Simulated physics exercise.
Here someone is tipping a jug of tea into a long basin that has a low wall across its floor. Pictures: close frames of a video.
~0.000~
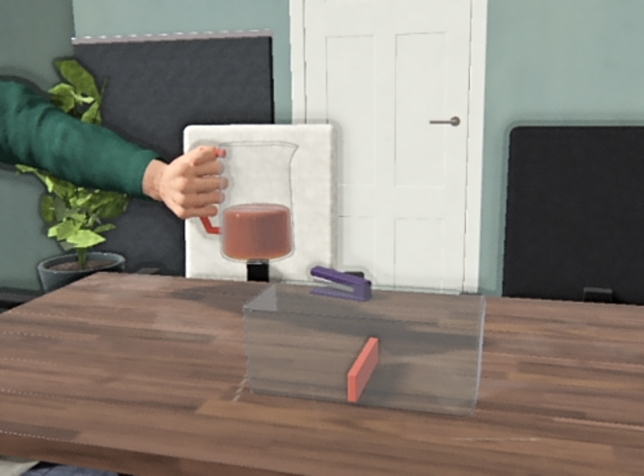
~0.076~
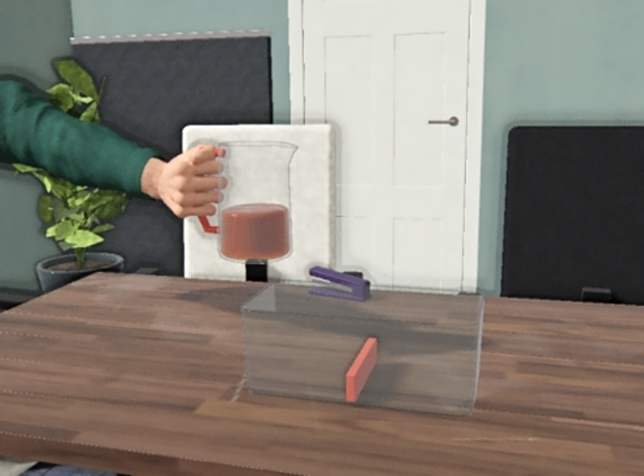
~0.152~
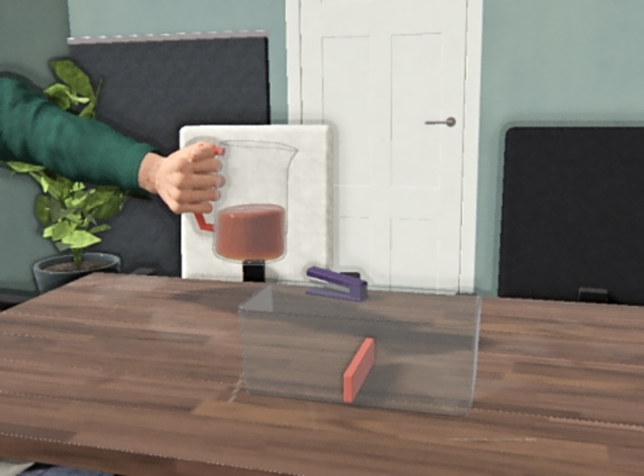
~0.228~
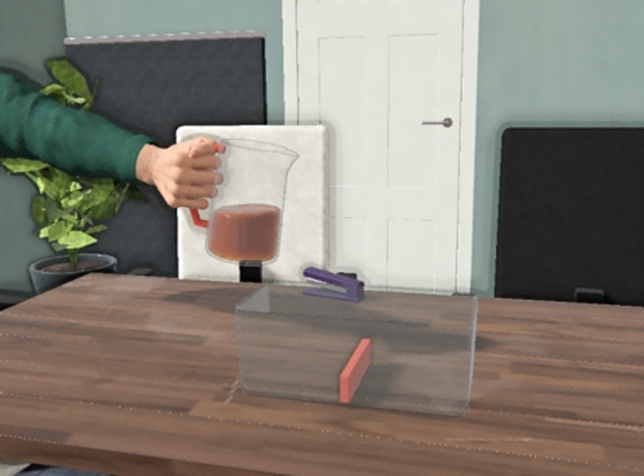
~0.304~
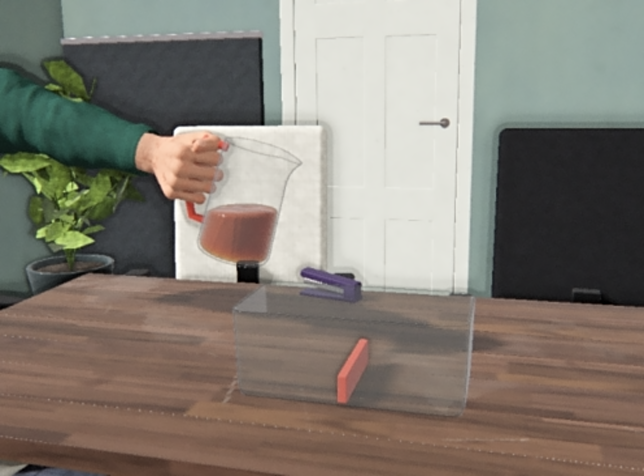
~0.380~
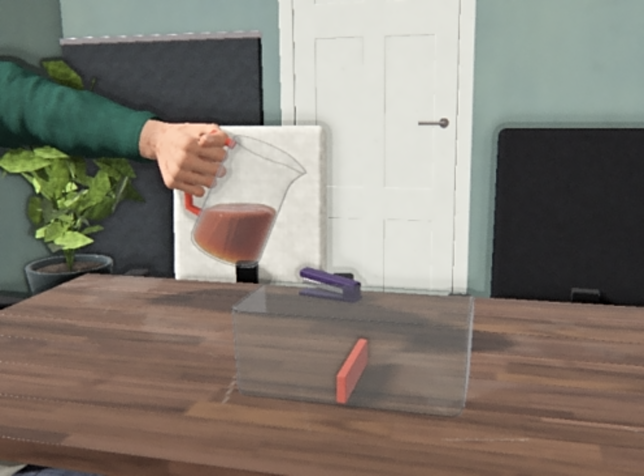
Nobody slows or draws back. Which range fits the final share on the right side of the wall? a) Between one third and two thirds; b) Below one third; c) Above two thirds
Answer: A.
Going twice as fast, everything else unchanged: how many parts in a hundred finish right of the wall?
Around 60 percent ends up there.
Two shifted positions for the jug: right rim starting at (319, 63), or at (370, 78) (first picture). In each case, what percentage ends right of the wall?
About 85 % the first time, about 60 % the second.
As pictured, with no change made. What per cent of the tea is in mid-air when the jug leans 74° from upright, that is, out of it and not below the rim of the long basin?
Share in flight: Approx. 0 %.
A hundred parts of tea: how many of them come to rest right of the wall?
About 50 percent.
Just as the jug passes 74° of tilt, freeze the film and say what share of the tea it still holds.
Roughly 100 percent remains at that point.
A moment on, the jug is tipped part way and 100 per cent is still to pour, 0 is left of the wall and 0 right of it.
Next, the jug is tipped on its side and 63 per cent is still to pour, 12 is left of the wall and 6 right of it.
Then the jug is tipped on its side and 23 per cent is still to pour, 26 is left of the wall and 41 right of it.
Later the jug is tipped on its side and 7 per cent is still to pour, 41 is left of the wall and 49 right of it.
Finally, 48 per cent lies left of the wall, 50 right of it and 1 outside.
